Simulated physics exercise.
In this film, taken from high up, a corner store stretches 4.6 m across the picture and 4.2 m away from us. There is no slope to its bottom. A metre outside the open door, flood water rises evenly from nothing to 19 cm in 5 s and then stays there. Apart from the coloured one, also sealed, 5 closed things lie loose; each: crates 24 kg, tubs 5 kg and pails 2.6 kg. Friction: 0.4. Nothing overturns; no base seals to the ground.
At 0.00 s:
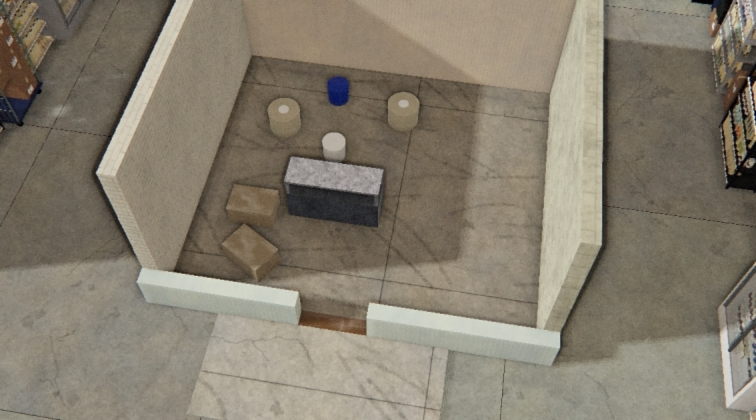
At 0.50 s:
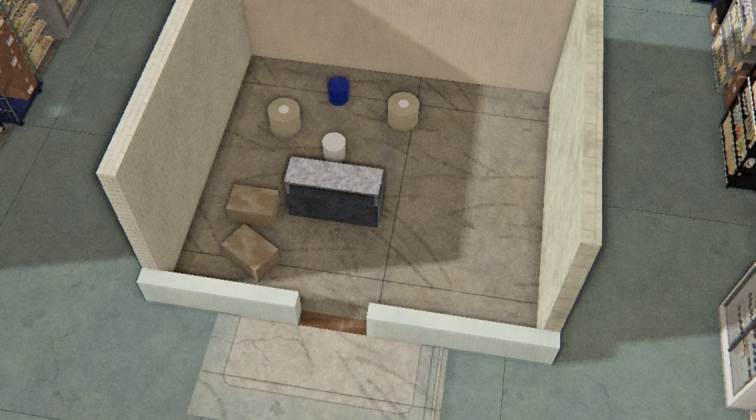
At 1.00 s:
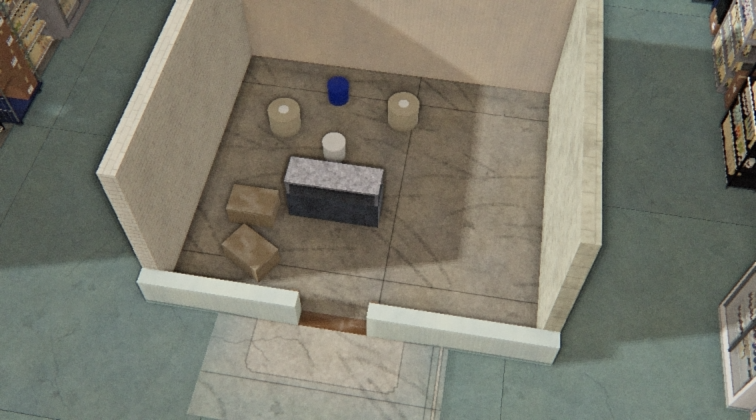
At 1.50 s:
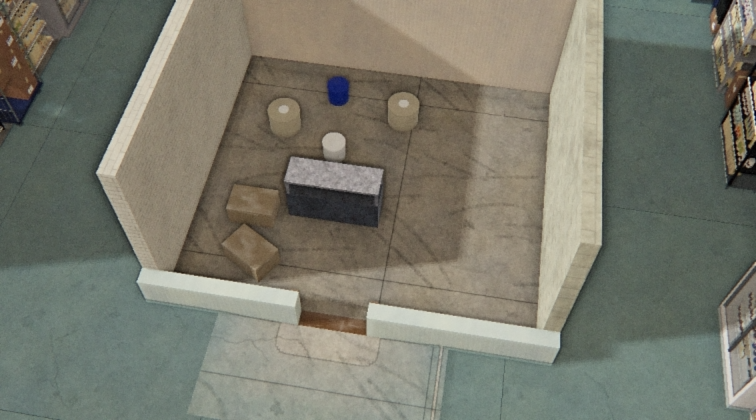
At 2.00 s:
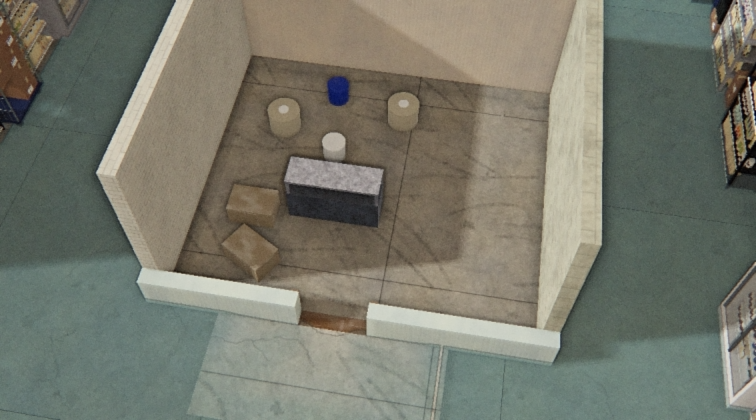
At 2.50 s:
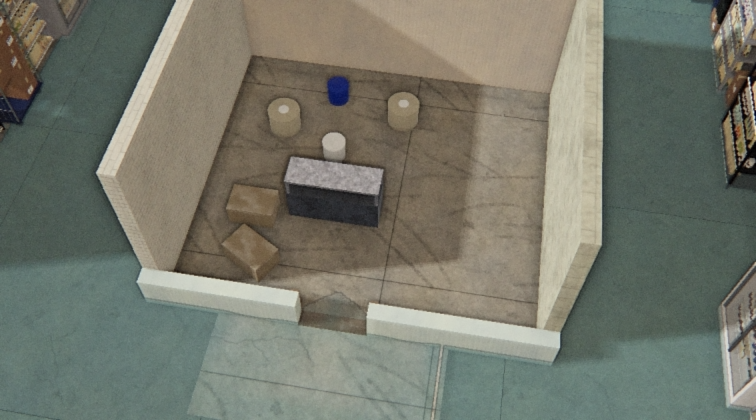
Roofless corner store seen from above, water spreading over the floor outside and reaching the open doorway, objects inside staying still.
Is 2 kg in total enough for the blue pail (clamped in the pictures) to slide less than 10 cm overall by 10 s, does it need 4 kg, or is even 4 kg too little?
2 kg is enough.
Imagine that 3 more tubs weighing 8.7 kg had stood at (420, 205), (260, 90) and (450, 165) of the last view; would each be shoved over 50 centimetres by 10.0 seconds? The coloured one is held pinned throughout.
Below the mark, below the mark, below the mark.
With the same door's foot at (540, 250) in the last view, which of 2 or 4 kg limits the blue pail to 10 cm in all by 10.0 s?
Then only the heavier mass works.
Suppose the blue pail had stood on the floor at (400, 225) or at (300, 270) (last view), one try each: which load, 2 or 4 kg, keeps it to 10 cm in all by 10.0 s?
One by one: Neither mass suffices; neither mass suffices.
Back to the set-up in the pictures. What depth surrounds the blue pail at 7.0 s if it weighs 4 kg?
Around 0 cm.
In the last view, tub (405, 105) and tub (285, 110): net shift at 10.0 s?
In that order: 0 cm, 0 cm.
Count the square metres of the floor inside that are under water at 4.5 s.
Wet area: Approx. 3.5 m2.
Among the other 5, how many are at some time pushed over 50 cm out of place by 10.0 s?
I get 0.
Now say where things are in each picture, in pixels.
The first picture shows the blue pail at (338, 85), on the bottom; water covers 0.0 m2; 0 of 6 have shifted.
The second picture shows the blue pail at (338, 85), on the bottom; 0.0 m2 under water; 0 of 6 have shifted.
The third picture shows the blue pail at (338, 85), on the bottom; 0.0 m2 under water; 0 of 6 have shifted.
The fourth picture shows the blue pail at (338, 85), on the bottom; 0.0 m2 under water; 0 of 6 have shifted.
The fifth picture shows the blue pail at (338, 85), on the bottom; 0.0 m2 under water; 0 of 6 have shifted.
The sixth picture shows the blue pail at (338, 85), on the bottom; 0.1 m2 under water; 0 of 6 have shifted.
After 3.5 s the blue pail would be 0 cm from its start with 2 kg and 0 cm from its start with 4 kg; 0 cm of water round it then.
After 4.5 s the blue pail would be 0 cm from its start with 2 kg and 0 cm from its start with 4 kg; 0 cm of water round it then.
After 7.0 s the blue pail would be 0 cm from its start with 2 kg and 0 cm from its start with 4 kg; 0 cm of water round it then.
After 10.0 s the blue pail would be 0 cm from its start with 2 kg and 0 cm from its start with 4 kg; 1 cm of water round it then.
